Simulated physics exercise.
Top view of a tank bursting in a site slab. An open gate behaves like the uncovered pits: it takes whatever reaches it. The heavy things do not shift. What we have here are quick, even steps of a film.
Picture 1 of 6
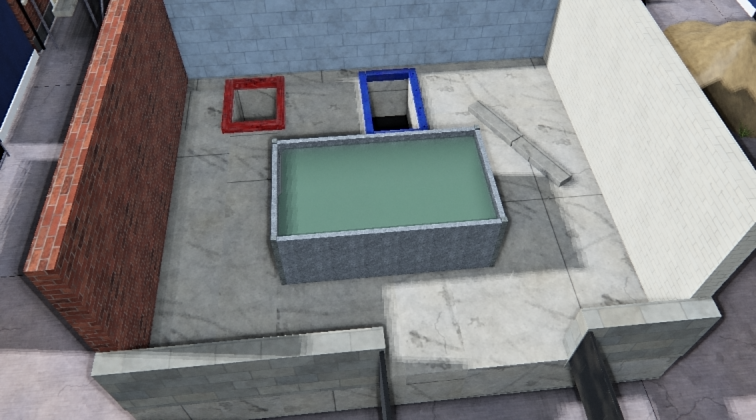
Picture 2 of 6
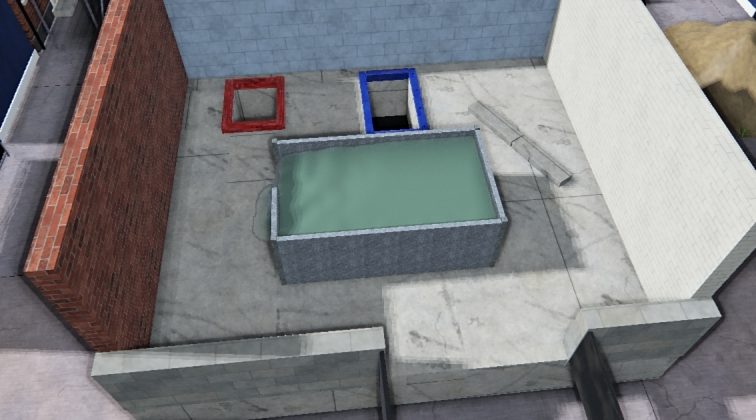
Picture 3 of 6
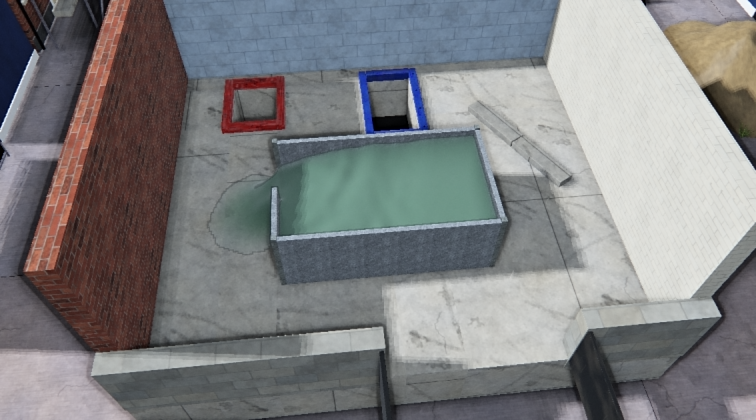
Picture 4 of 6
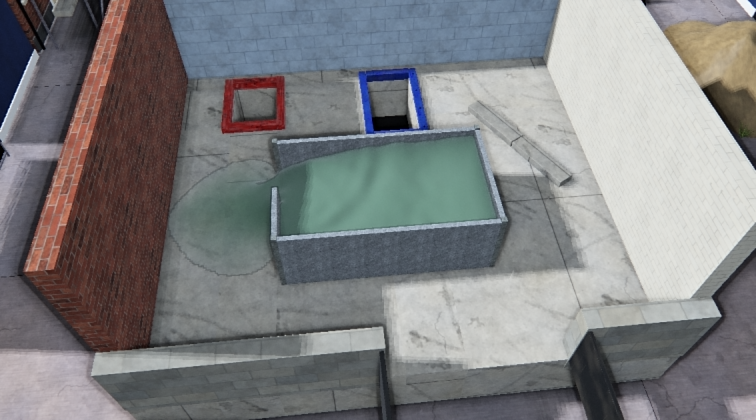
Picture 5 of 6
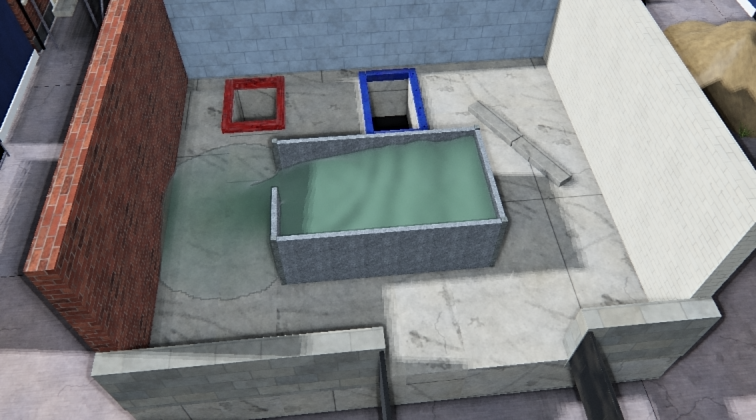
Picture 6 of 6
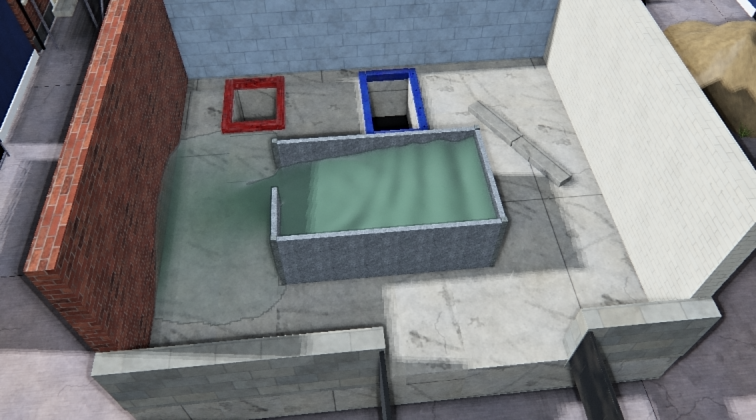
Green water pouring from the left end of a gray rectangular tank and spreading across a walled slab to the red brick wall.
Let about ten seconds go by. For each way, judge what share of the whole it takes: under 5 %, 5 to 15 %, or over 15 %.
Shares: The gate takes 5 to 15 %; the red pit takes over 15 %; the blue pit takes under 5 %.
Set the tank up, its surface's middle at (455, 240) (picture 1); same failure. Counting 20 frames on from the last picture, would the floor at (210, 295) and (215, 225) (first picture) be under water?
Looking at the two spots in order, the first is waterlogged and the second is waterlogged.
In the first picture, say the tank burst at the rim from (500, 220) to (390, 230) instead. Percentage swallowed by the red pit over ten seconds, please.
That would be red at 0 percent.
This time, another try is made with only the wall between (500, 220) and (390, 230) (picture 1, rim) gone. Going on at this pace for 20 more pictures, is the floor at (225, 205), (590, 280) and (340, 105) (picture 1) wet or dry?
In the order asked: Out of reach, sodden, out of reach.
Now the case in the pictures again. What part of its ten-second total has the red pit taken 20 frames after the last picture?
Close to 40 out of every hundred.
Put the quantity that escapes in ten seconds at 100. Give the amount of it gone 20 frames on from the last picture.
That comes to 30 per cent, as I work it out.
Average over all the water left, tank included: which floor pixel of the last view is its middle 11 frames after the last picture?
I'd mark it close to (306, 212).
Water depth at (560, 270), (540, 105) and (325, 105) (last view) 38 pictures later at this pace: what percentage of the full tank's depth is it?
8, 2 and 2 in a hundred, in turn.
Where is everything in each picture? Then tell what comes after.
Still water in the tank at (383, 184), in the first frame.
The front is at (268, 236), out from the gap at (283, 195), in the second frame.
Water pours out at (283, 198) and has run to (218, 229), in the third frame.
The front is at (180, 208), out from the gap at (284, 199), in the fourth frame.
The front is at (176, 172), out from the gap at (284, 199), in the fifth frame.
The front is at (180, 144), out from the gap at (284, 199), in the sixth frame.
A moment on, water covers 20 % of the floor; the gate 0 %, the red pit 0 %, the blue pit 0 %.
Next, water covers 35 % of the floor; the gate 0 %, the red pit 1 %, the blue pit 0 %.
Then, water covers 60 % of the floor; the gate 0 %, the red pit 6 %, the blue pit 1 %.
Later, water covers 80 % of the floor; the gate 2 %, the red pit 14 %, the blue pit 2 %.
In the end, water covers 95 % of the floor; the gate 7 %, the red pit 17 %, the blue pit 2 %.
